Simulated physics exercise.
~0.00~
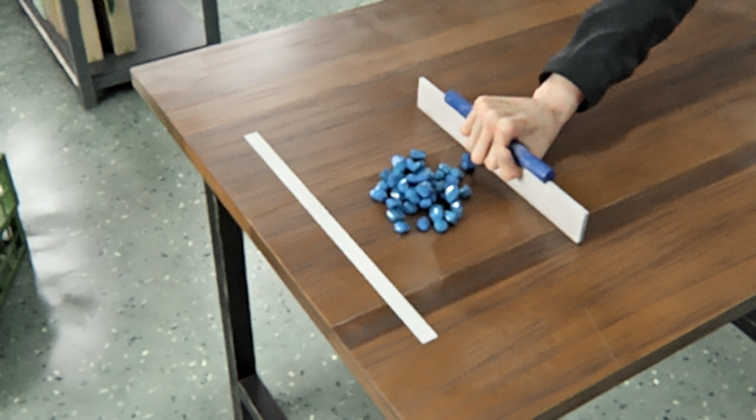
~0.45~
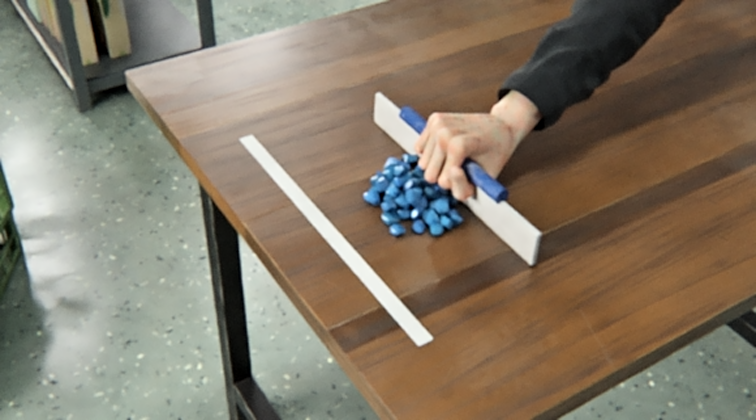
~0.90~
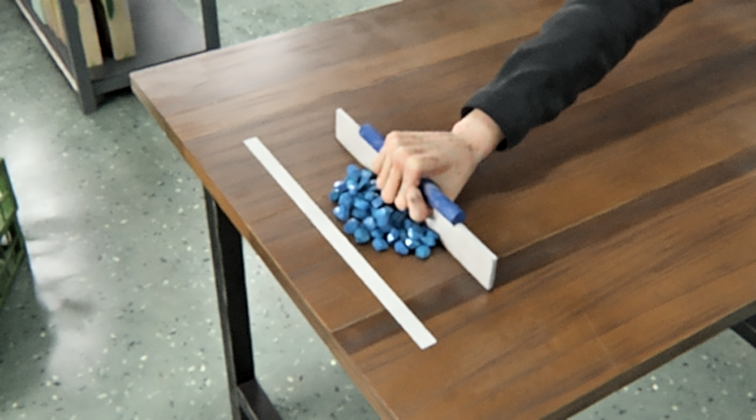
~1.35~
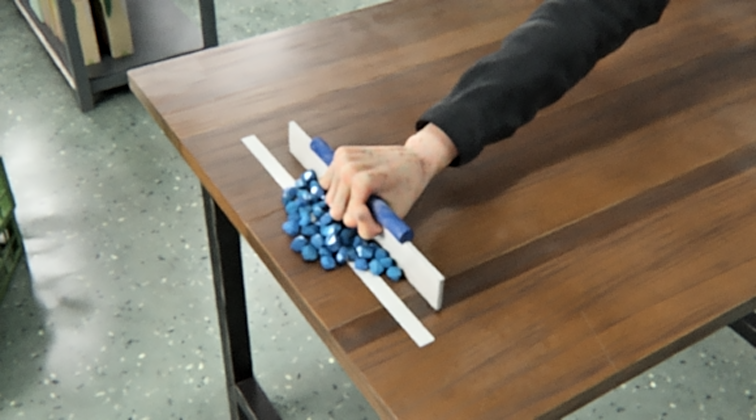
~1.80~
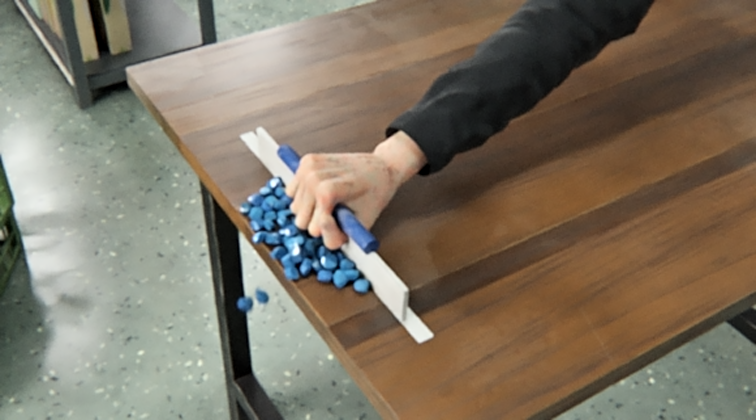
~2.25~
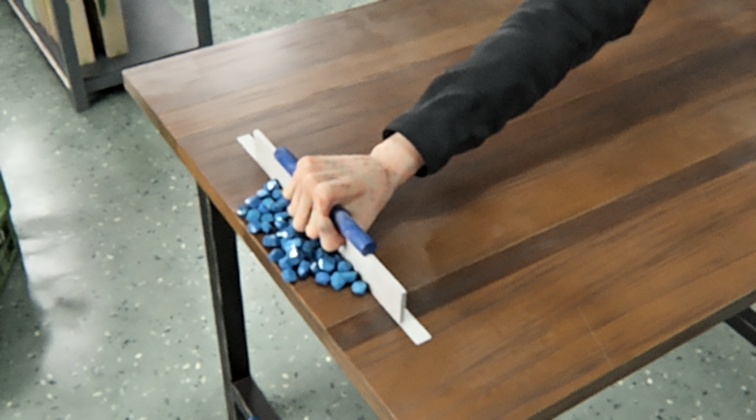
Hand pushing blue pebbles left across a wooden table with a scraper, stopping at white tape as a couple fall off the edge.
